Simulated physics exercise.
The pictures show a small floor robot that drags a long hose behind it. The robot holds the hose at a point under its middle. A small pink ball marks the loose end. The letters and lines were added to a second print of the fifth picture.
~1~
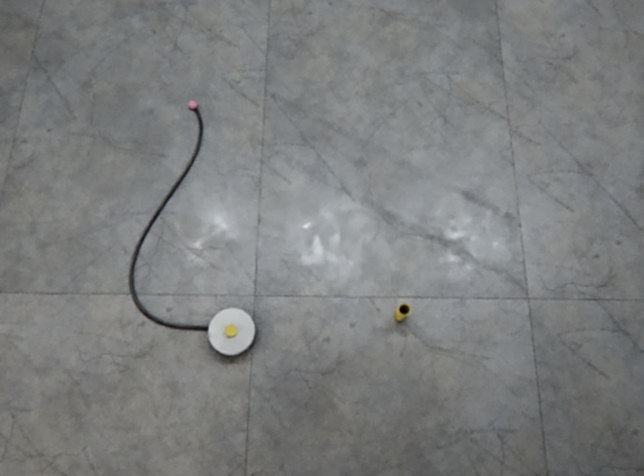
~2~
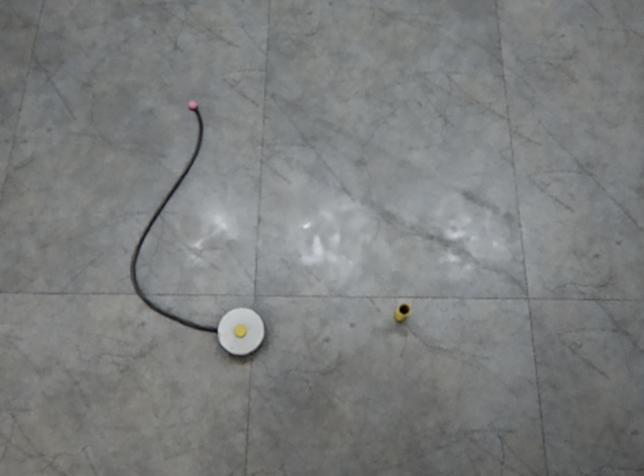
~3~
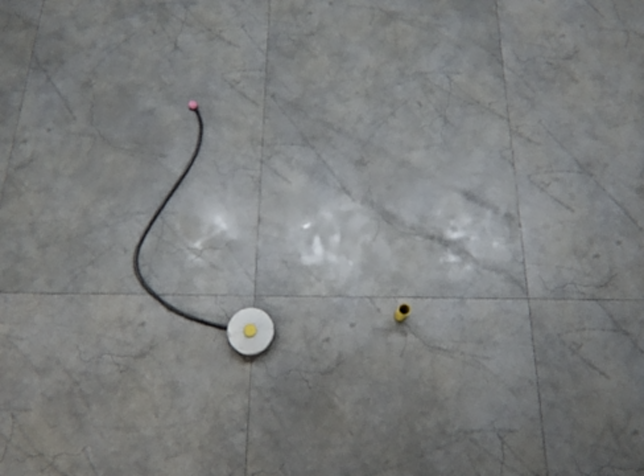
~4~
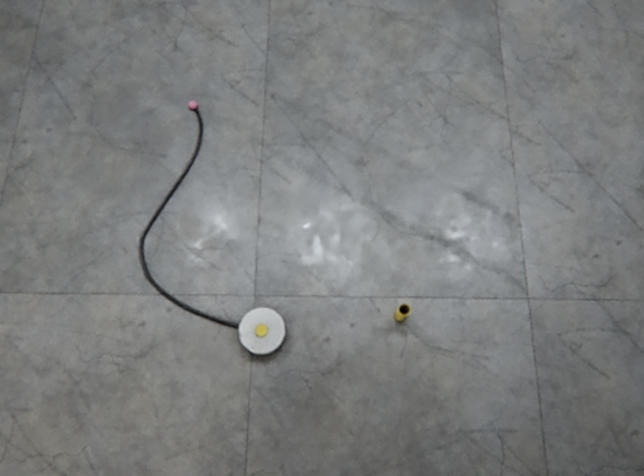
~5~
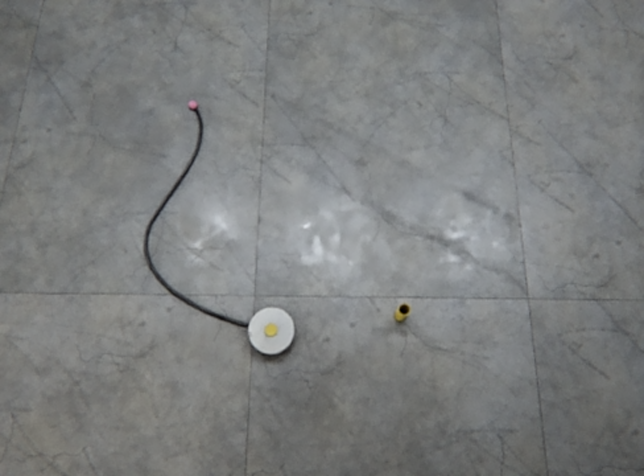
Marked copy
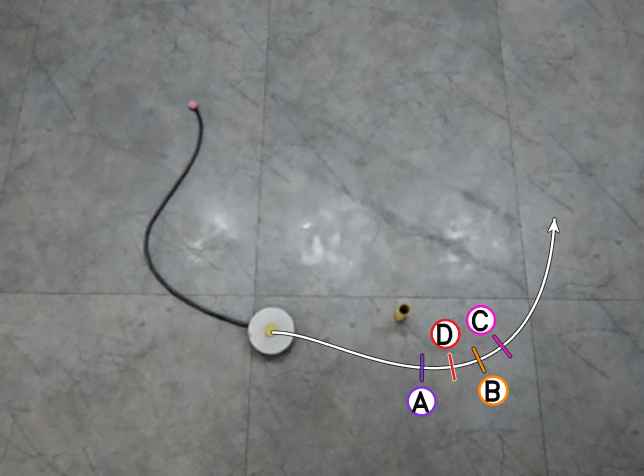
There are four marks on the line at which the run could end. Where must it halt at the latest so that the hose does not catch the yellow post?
Up to mark B.
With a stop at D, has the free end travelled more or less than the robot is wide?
More.
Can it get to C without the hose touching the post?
For that mark, no.
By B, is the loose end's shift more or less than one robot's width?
More.
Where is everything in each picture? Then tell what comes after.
In the first frame, free end (193, 105); yellow post (402, 313); robot (232, 332).
In the second frame, robot (242, 332); yellow post (402, 313).
In the third frame, robot (251, 332); yellow post (402, 313).
In the fourth frame, robot (263, 331); yellow post (402, 313).
In the fifth frame, robot (272, 331); yellow post (402, 313); free end (193, 105).
On the marked copy, A at (422, 368); B at (479, 360); C at (502, 346); D at (452, 367); the route from (273, 332) via (470, 363) to (554, 219).
With B. Early on, robot (345, 349), middle of the hose (210, 245), free end (194, 106).
Further on, robot (418, 366), middle of the hose (272, 263), free end (197, 136).
At the end, robot (481, 359), middle of the hose (316, 281), free end (209, 169); nothing has been touched.
As for the rest, A is safe but short; C brings the hose against the post; D is safe but short.
